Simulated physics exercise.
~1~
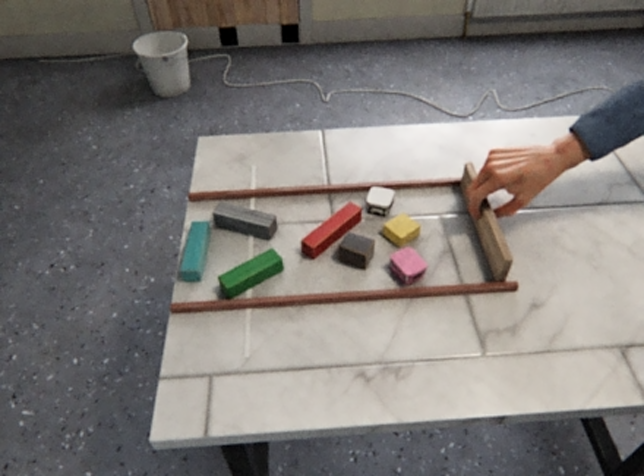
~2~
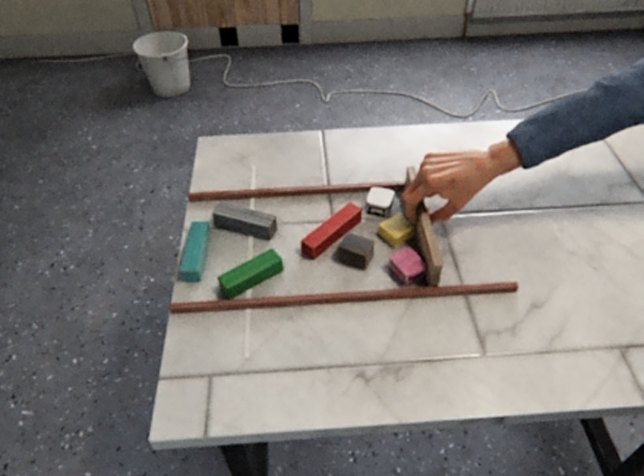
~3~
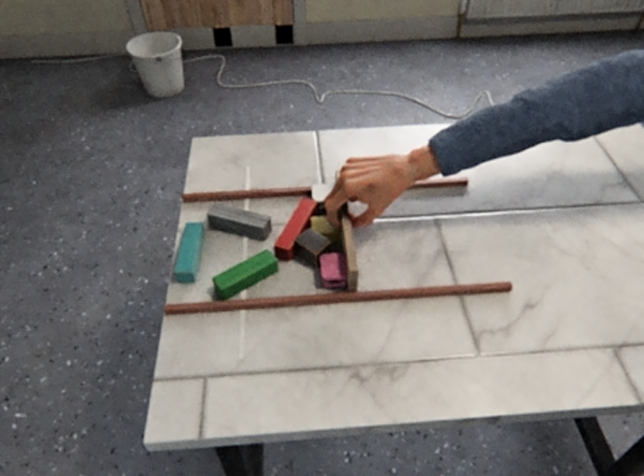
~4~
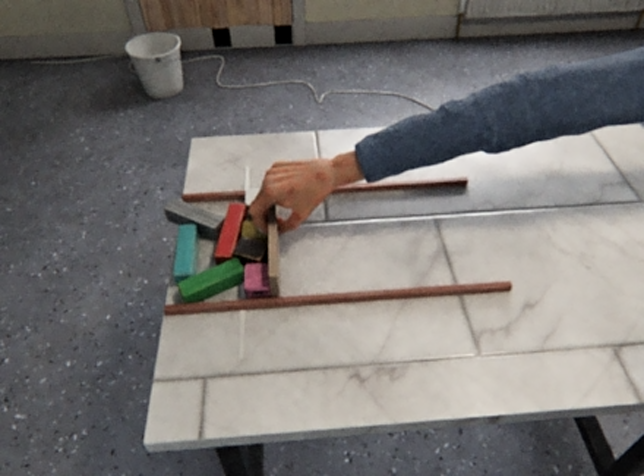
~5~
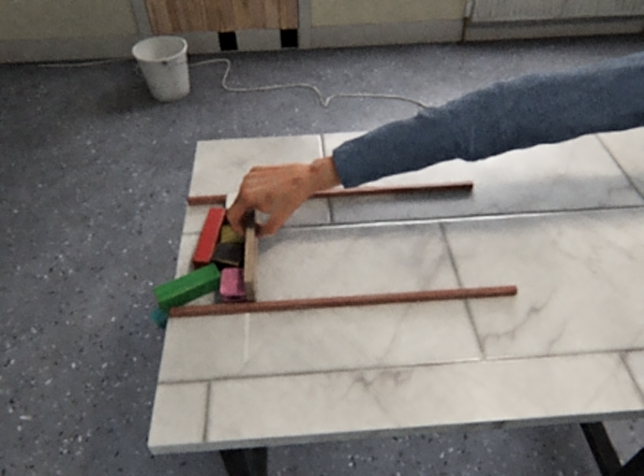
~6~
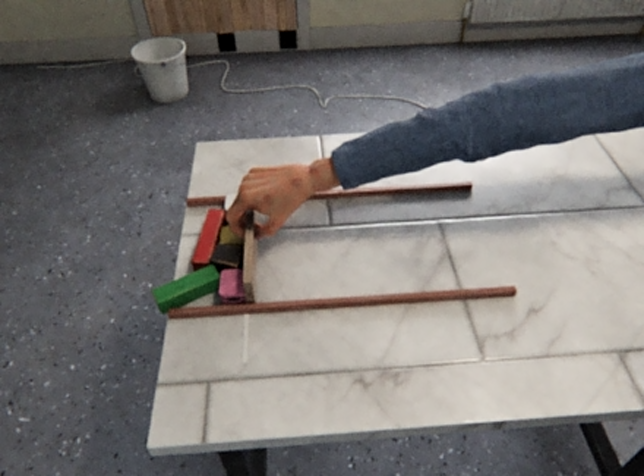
In this clip, a hand slides an upright board leftward between two rails on a marble-patterned table, bunching colored blocks toward the left edge. The grey and turquoise pieces go over the edge, while the green block juts out and the others stay bunched against the board.
